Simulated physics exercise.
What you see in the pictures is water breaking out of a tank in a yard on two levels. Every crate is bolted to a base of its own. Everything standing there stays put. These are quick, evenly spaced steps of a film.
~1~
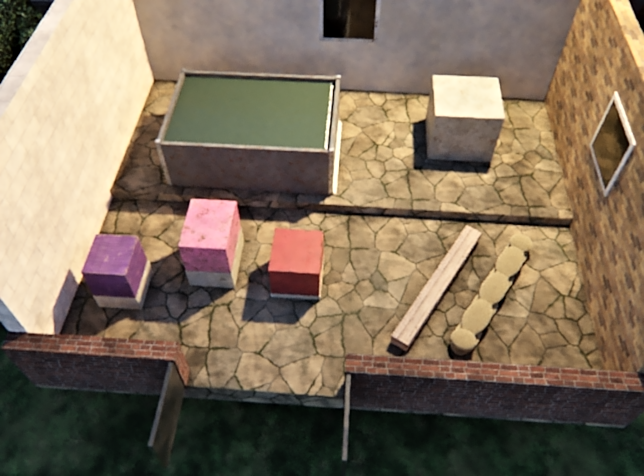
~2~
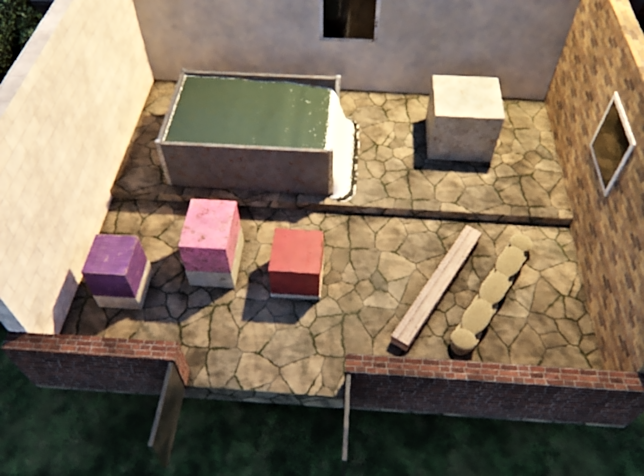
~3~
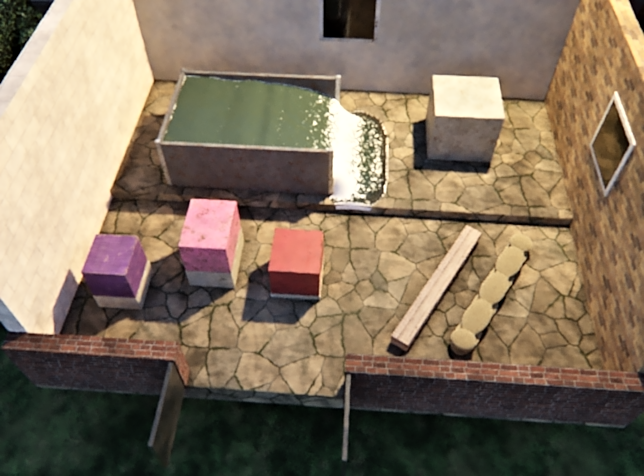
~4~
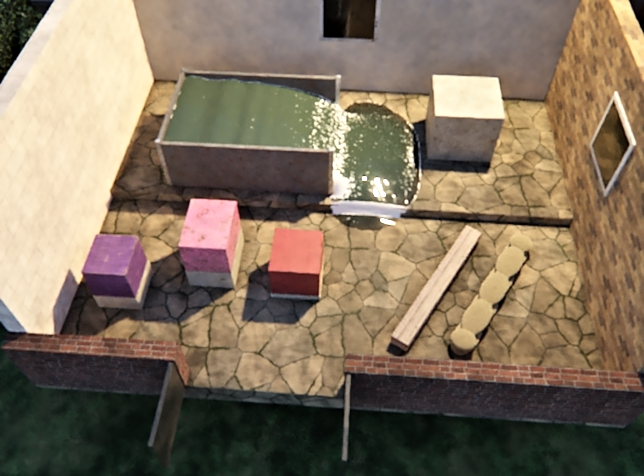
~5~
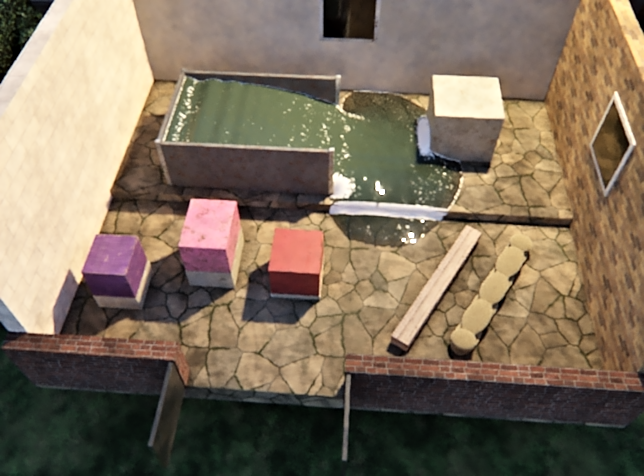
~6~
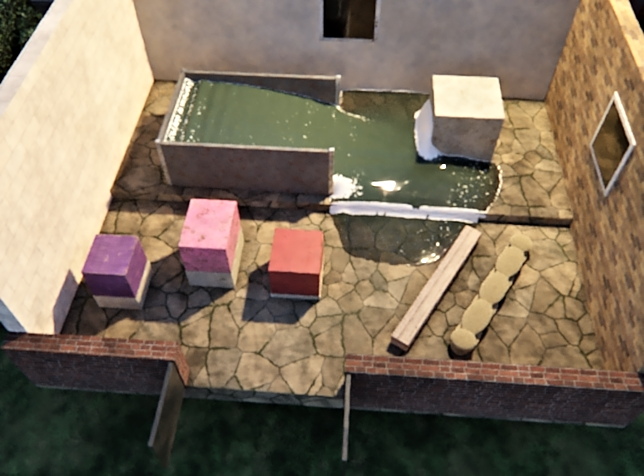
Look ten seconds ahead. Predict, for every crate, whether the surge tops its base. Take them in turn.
My prediction: The purple crate does not get topped; the red crate gets topped; the pink crate does not get topped.
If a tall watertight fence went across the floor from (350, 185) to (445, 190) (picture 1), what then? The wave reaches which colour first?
The red-painted one.
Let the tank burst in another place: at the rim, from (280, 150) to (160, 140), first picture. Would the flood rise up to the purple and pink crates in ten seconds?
Purple: Overtopped; pink: Overtopped.
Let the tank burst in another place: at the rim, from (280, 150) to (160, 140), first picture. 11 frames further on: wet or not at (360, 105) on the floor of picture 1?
Untouched.
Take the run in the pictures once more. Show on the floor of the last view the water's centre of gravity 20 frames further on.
Roughly (408, 185).
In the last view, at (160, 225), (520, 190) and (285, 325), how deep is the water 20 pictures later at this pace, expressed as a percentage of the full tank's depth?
Approx. values, in order: 0 %, 16 %, 2 %.
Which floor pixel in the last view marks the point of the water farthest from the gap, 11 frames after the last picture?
I'd say near (597, 397).
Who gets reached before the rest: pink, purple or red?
The red crate it is.
A moment on, water covers 30 % of the floor; the purple crate not reached, the red crate not reached, the pink crate not reached.
Next, water covers 45 % of the floor; the purple crate not reached, the red crate water round its plinth, the pink crate not reached.
Then, water covers 70 % of the floor; the purple crate not reached, the red crate water round its plinth, the pink crate not reached.
Later, water covers 90 % of the floor; the purple crate water round its plinth, the red crate water round its plinth, the pink crate water round its plinth.
In the end, water covers 95 % of the floor; the purple crate stayed above the water, the red crate was topped, the pink crate stayed above the water.
